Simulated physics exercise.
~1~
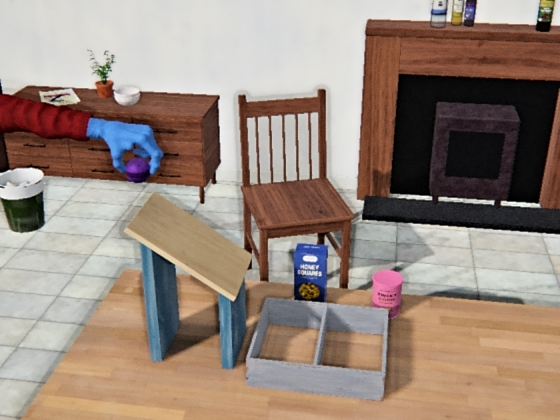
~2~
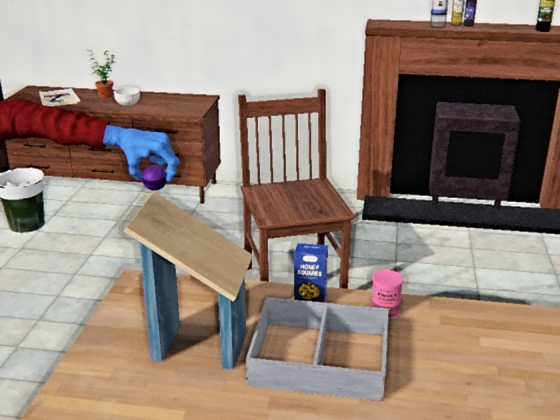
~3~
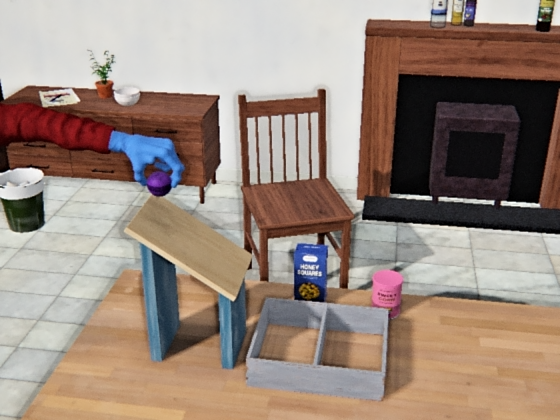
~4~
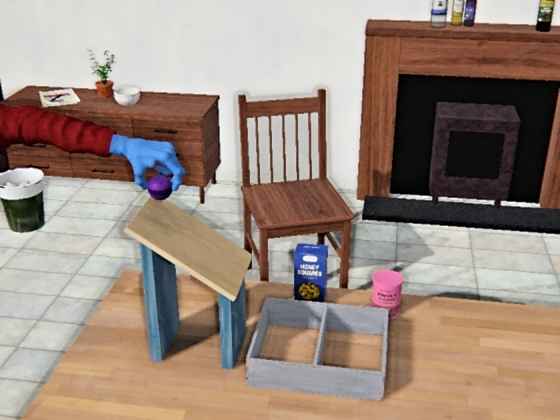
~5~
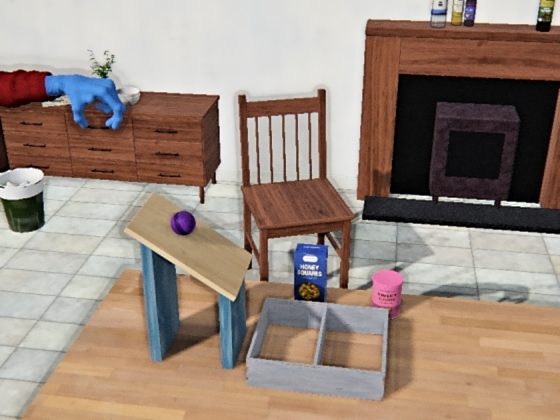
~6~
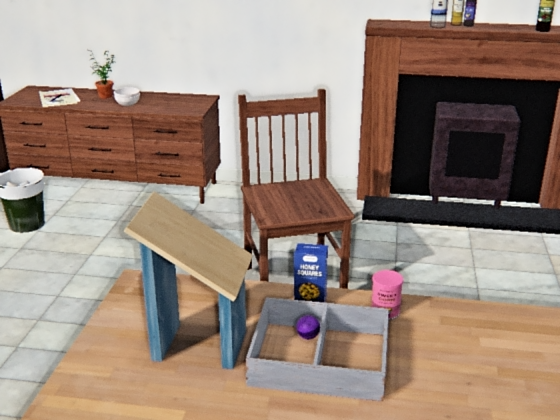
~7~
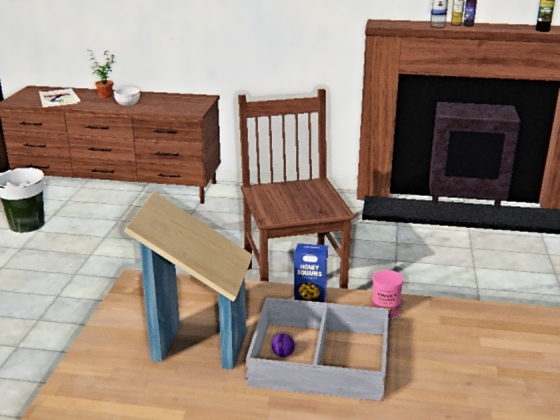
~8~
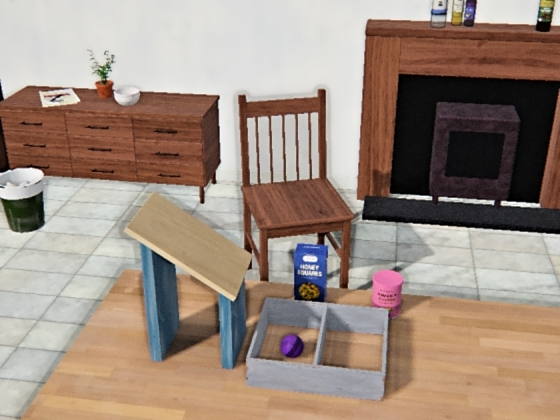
Purple ball released by a blue-gloved hand onto a slanted board, dropping into a grey tray and settling in the nearer bay.
